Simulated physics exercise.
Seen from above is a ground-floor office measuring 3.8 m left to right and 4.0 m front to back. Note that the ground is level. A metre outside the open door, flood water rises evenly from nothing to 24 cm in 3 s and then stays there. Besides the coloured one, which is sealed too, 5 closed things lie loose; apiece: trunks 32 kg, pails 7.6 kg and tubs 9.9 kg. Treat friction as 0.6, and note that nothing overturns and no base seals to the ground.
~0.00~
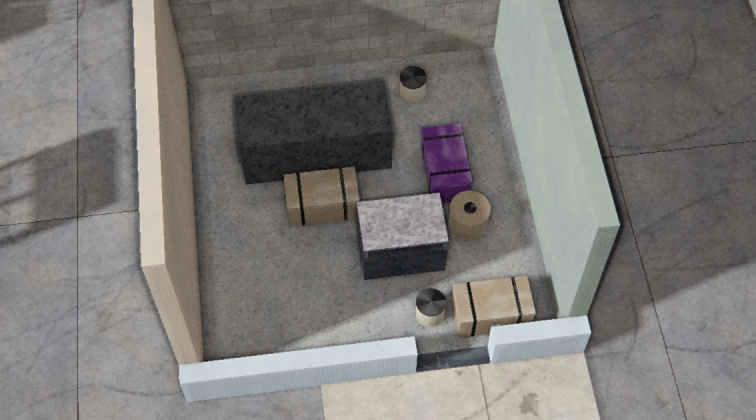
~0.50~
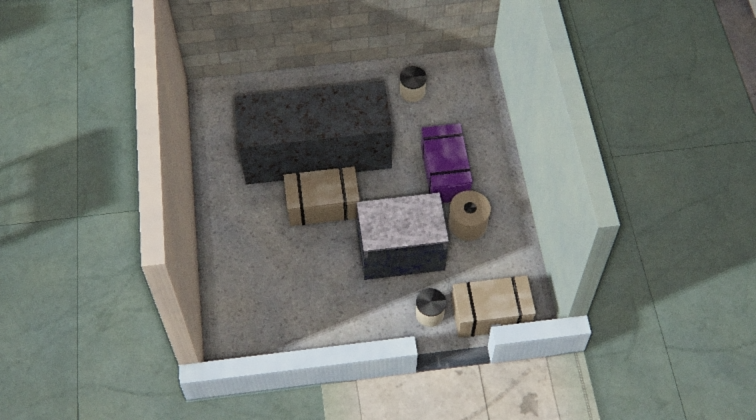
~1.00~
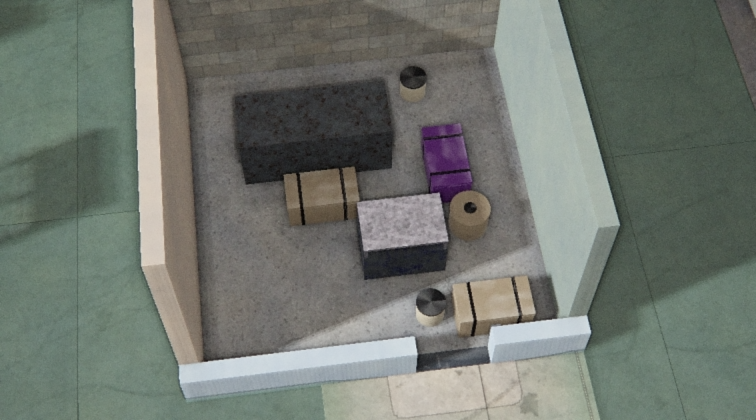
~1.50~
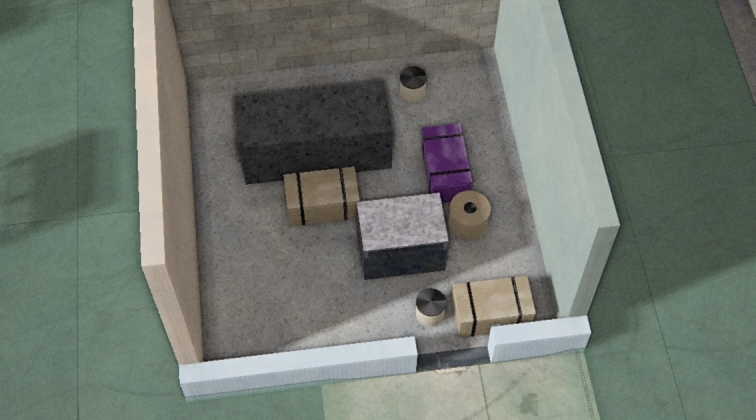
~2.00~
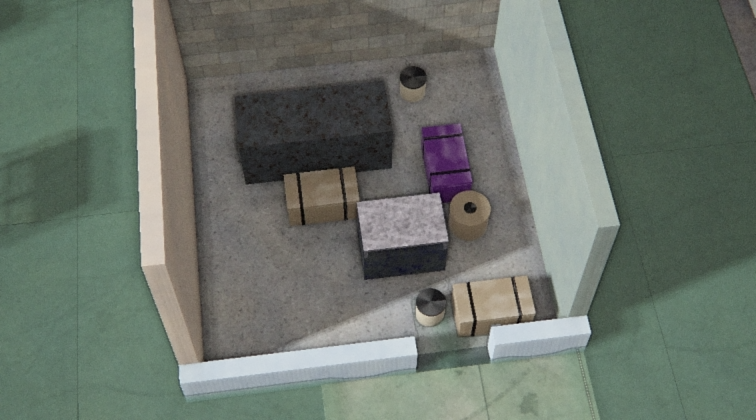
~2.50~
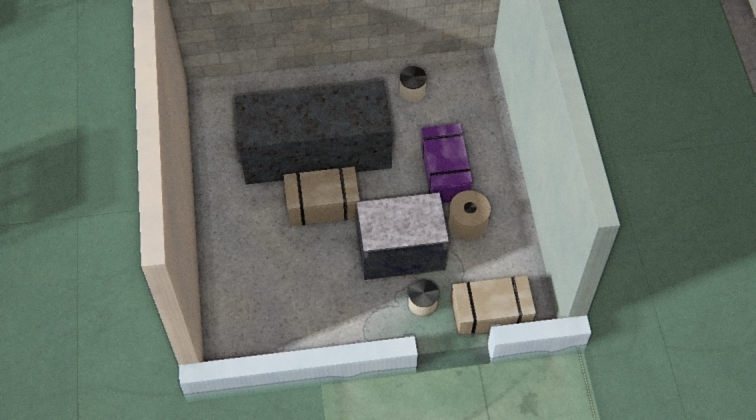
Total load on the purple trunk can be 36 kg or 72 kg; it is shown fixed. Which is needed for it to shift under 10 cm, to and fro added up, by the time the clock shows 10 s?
Verdict: The smaller load will do.
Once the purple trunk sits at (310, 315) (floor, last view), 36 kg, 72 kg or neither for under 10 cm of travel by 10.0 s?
Just the heavier works.
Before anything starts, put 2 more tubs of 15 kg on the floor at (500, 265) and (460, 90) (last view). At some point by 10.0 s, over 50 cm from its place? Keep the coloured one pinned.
First exceeds it, then stays inside.
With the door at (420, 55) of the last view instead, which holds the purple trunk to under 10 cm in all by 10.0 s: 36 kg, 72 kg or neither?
Answer: Only the upper mass works.
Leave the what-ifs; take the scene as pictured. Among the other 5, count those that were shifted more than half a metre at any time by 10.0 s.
That comes to 2.
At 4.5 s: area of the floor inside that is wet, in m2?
That flooded area is roughly 6.5 m2.
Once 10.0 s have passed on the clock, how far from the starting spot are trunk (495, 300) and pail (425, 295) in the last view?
They sit 80 cm and 200 cm away, in the order given.
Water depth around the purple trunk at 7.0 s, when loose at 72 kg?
Depth: Approx. 5 cm.
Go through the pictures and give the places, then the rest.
The first frame shows the purple trunk at (447, 154) rests on the ground; water covers 0.0 m2; 0 of 6 have shifted.
The second frame shows the purple trunk at (447, 154) rests on the ground; 0.0 m2 under water; 0 of 6 have shifted.
The third frame shows the purple trunk at (447, 154) rests on the ground; 0.0 m2 under water; 0 of 6 have shifted.
The fourth frame shows the purple trunk at (447, 154), on the bottom; water covers 0.0 m2; 0 of 6 have shifted.
The fifth frame shows the purple trunk at (447, 154), on the bottom; 0.2 m2 under water; 0 of 6 have shifted.
The sixth frame shows the purple trunk at (447, 154) rests on the ground; 0.6 m2 under water; 1 of 6 have shifted.
After 3.5 s the purple trunk would be 0 cm from its start with 36 kg and 0 cm from its start with 72 kg; 0 cm of water round it then.
After 4.5 s the purple trunk would be 0 cm from its start with 36 kg and 0 cm from its start with 72 kg; 1 cm of water round it then.
After 7.0 s the purple trunk would be 0 cm from its start with 36 kg and 0 cm from its start with 72 kg; 5 cm of water round it then.
After 10.0 s the purple trunk would be 1 cm from its start with 36 kg and 0 cm from its start with 72 kg; 6 cm of water round it then.
